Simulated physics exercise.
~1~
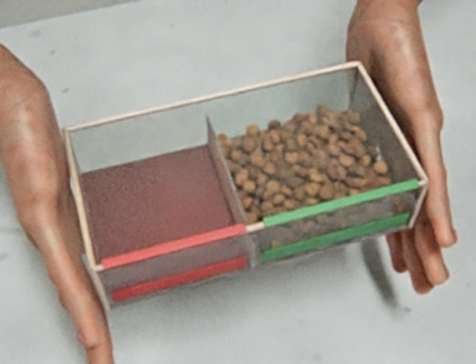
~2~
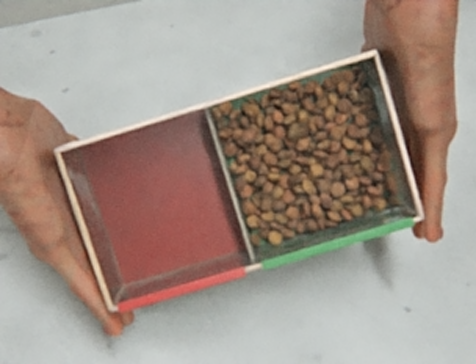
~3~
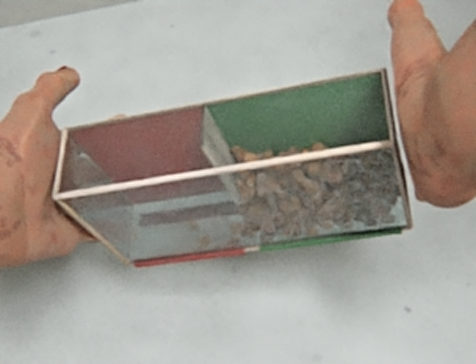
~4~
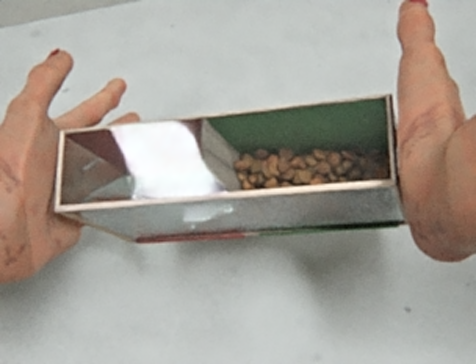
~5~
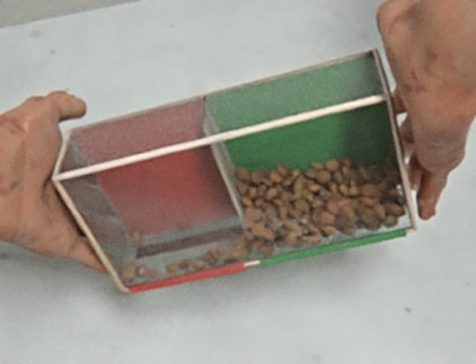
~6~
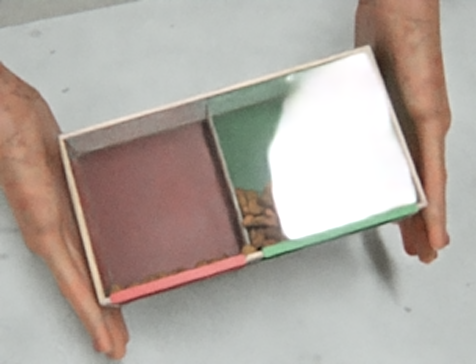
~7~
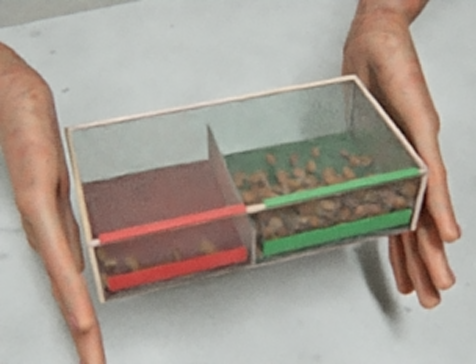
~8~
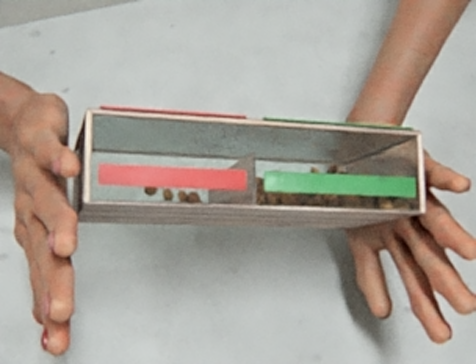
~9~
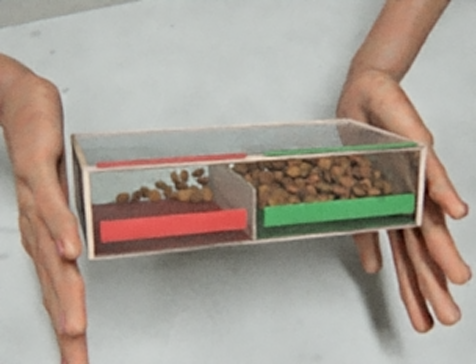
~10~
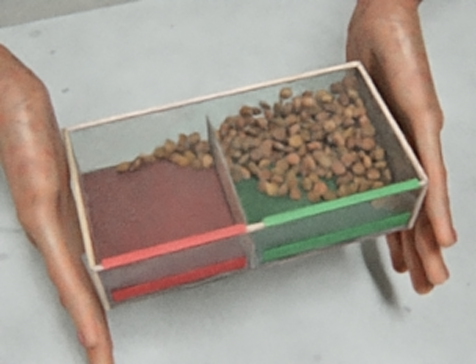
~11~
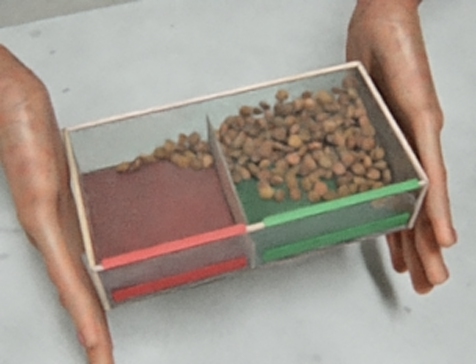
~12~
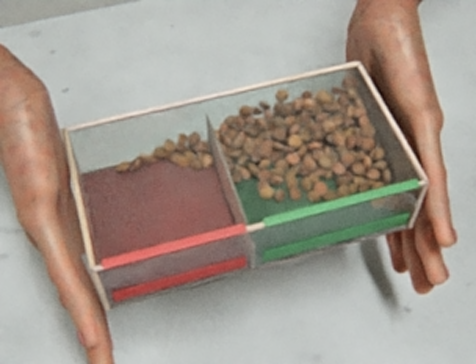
Over a pale surface, two hands tip a clear-lidded box back and forth, spreading some kibble leftward.
